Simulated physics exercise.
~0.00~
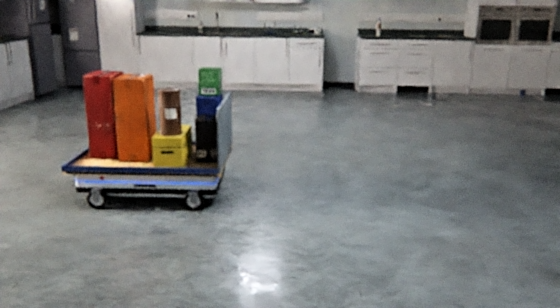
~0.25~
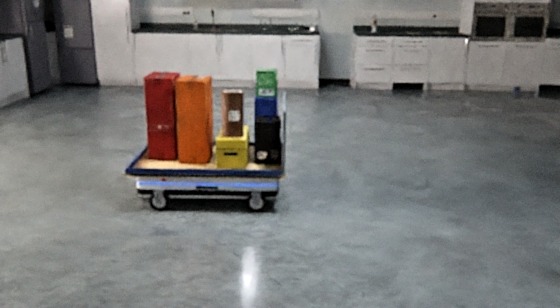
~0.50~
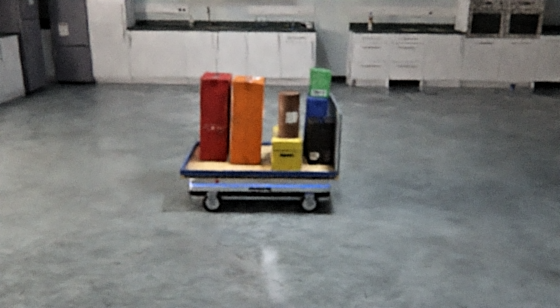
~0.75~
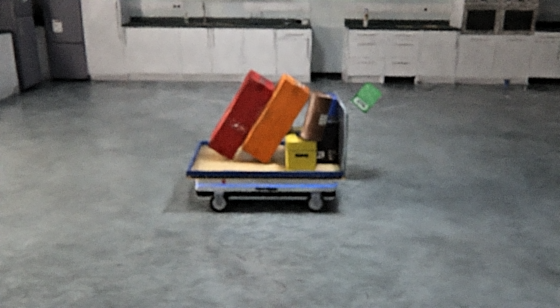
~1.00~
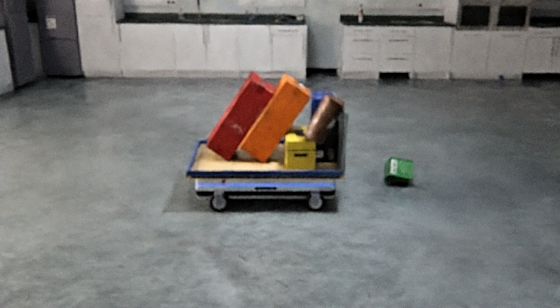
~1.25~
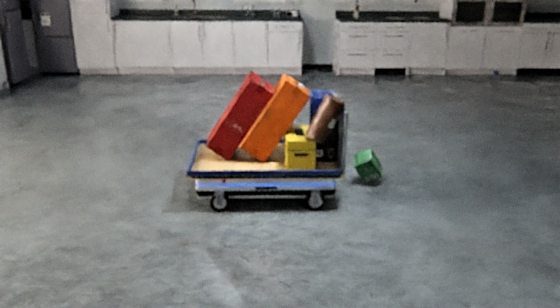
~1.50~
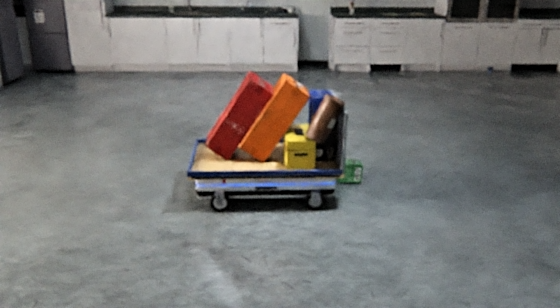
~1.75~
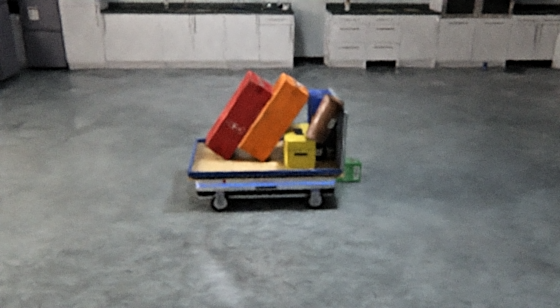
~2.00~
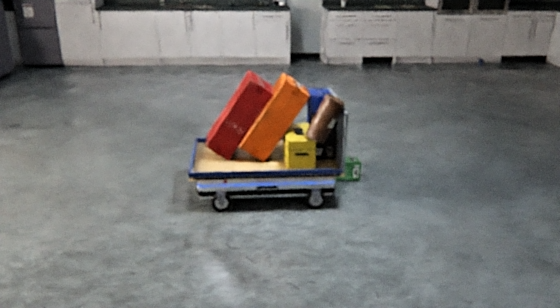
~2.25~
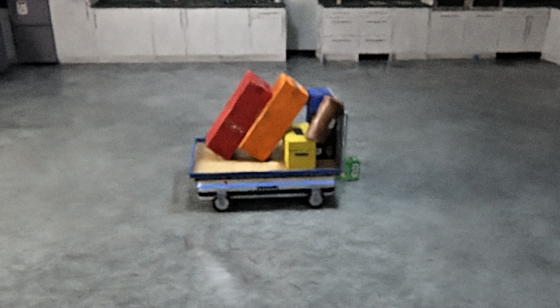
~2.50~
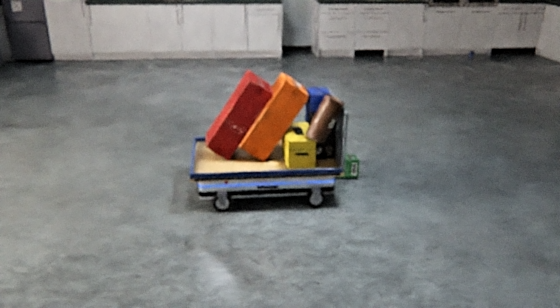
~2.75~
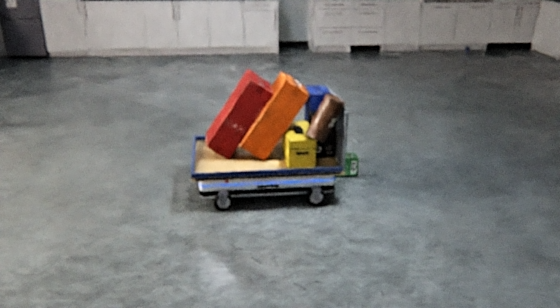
A loaded flat cart rolls right and stops, tipping its boxes and dropping the green one.
